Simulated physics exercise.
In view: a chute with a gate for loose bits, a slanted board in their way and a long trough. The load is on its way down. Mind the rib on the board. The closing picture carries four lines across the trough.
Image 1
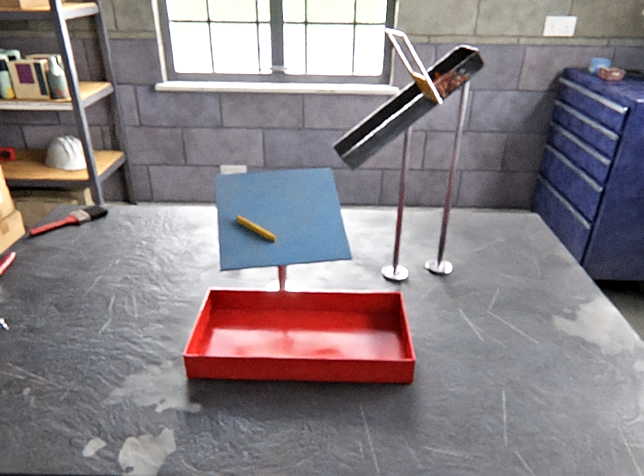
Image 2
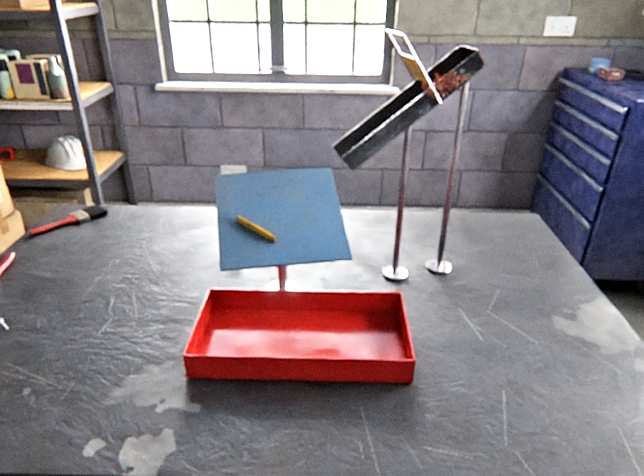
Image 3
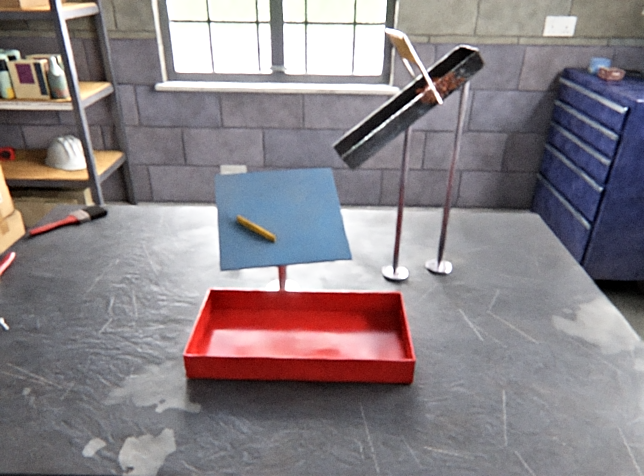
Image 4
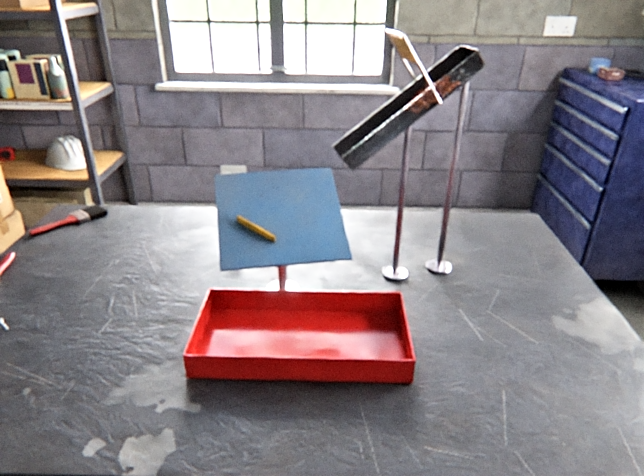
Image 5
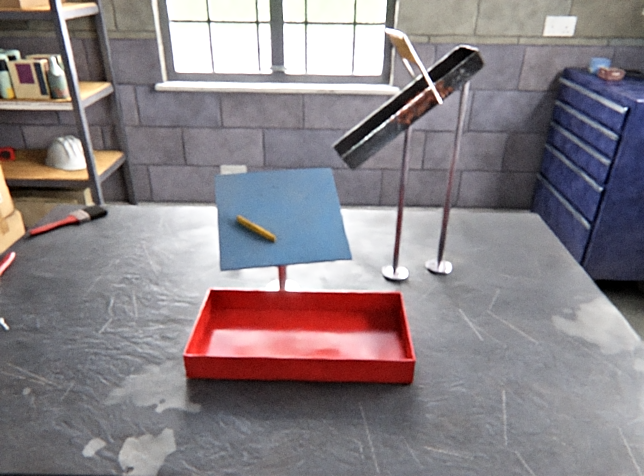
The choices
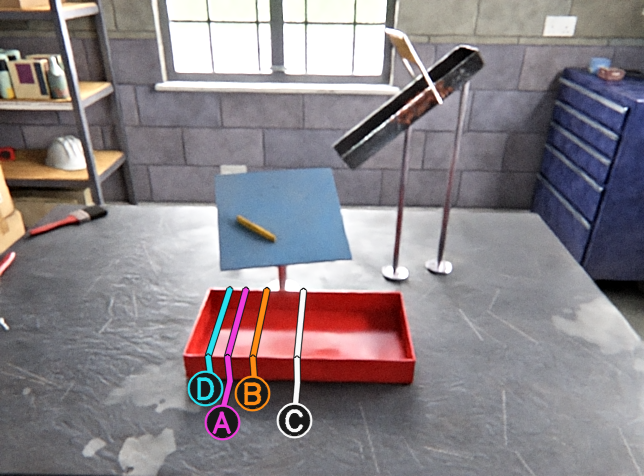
In a workshop, a gate swinging open on a raised chute and reddish-brown bits sliding slowly down it above a blue board.
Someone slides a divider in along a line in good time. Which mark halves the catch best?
The best line is C.
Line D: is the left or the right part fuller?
More lands on the right.
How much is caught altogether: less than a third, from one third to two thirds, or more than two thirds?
It is more than two thirds.
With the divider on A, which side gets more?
The right side.
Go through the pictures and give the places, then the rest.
The first frame shows load behind the gate at (440, 83), clay pellets; lip of the chute at (347, 165), sloping fairly steeply.
The second frame shows middle of the board at (280, 214), tilted gently; middle of its low edge at (288, 264); of its high edge at (274, 171).
The third frame shows front corners of the trough at (184, 355) and (415, 360), empty; front of the load at (425, 100).
The fourth frame shows middle of the load at (432, 96); its front at (408, 108), about a quarter of the way to the lip; rib from (237, 216) to (275, 237).
The fifth frame shows middle of the load at (425, 102); its front at (392, 120), about a third of the way to the lip.
On the marked copy, line A crosses the front rim at (227, 356); line B crosses the front rim at (252, 356); line C crosses the front rim at (297, 357); line D crosses the front rim at (208, 355).
For line A, of what is caught, a stray few on the left of the divider, nearly all on the right.
For line B, of what is caught, a small part on the left of the divider, most on the right.
For line C, of what is caught, about two thirds on the left of the divider, about a third on the right.
For line D, of what is caught, a stray few on the left of the divider, nearly all on the right.
